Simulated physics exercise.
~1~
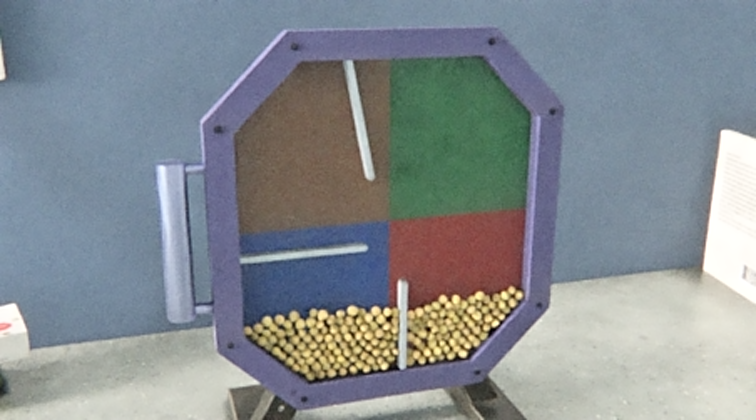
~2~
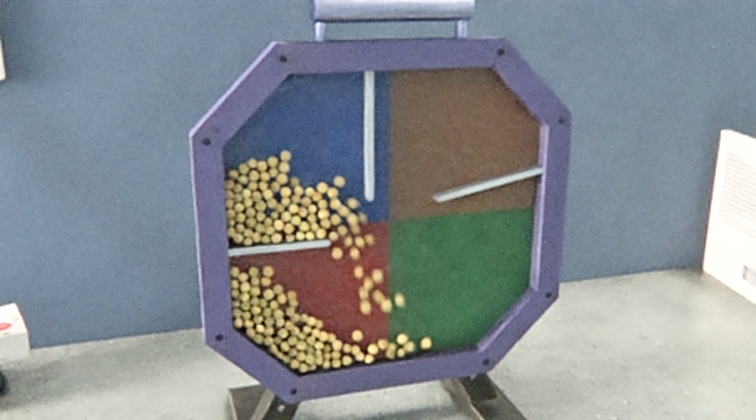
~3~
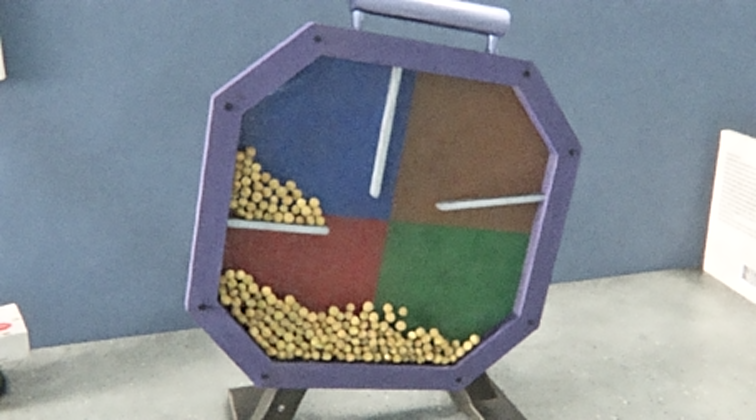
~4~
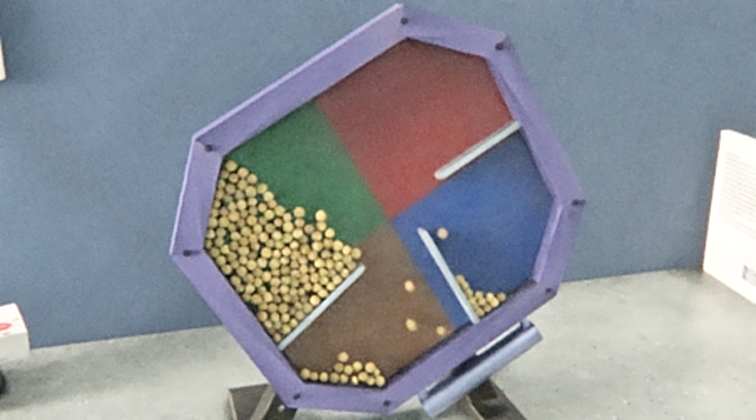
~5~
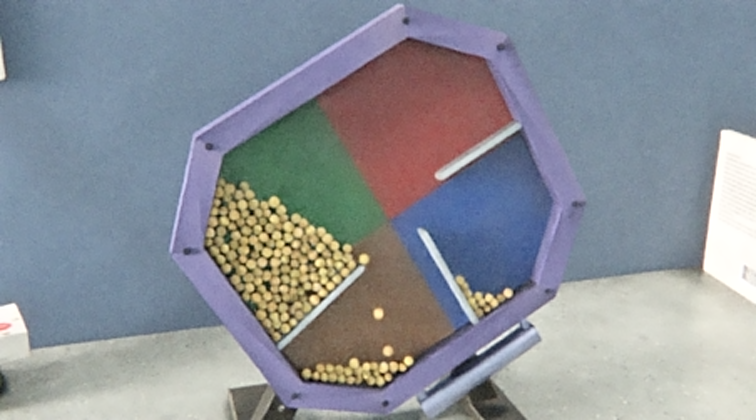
Octagonal purple-framed case of pale beans turning clockwise, pausing, then turning further, beans spilling past bars and settling mostly in green.
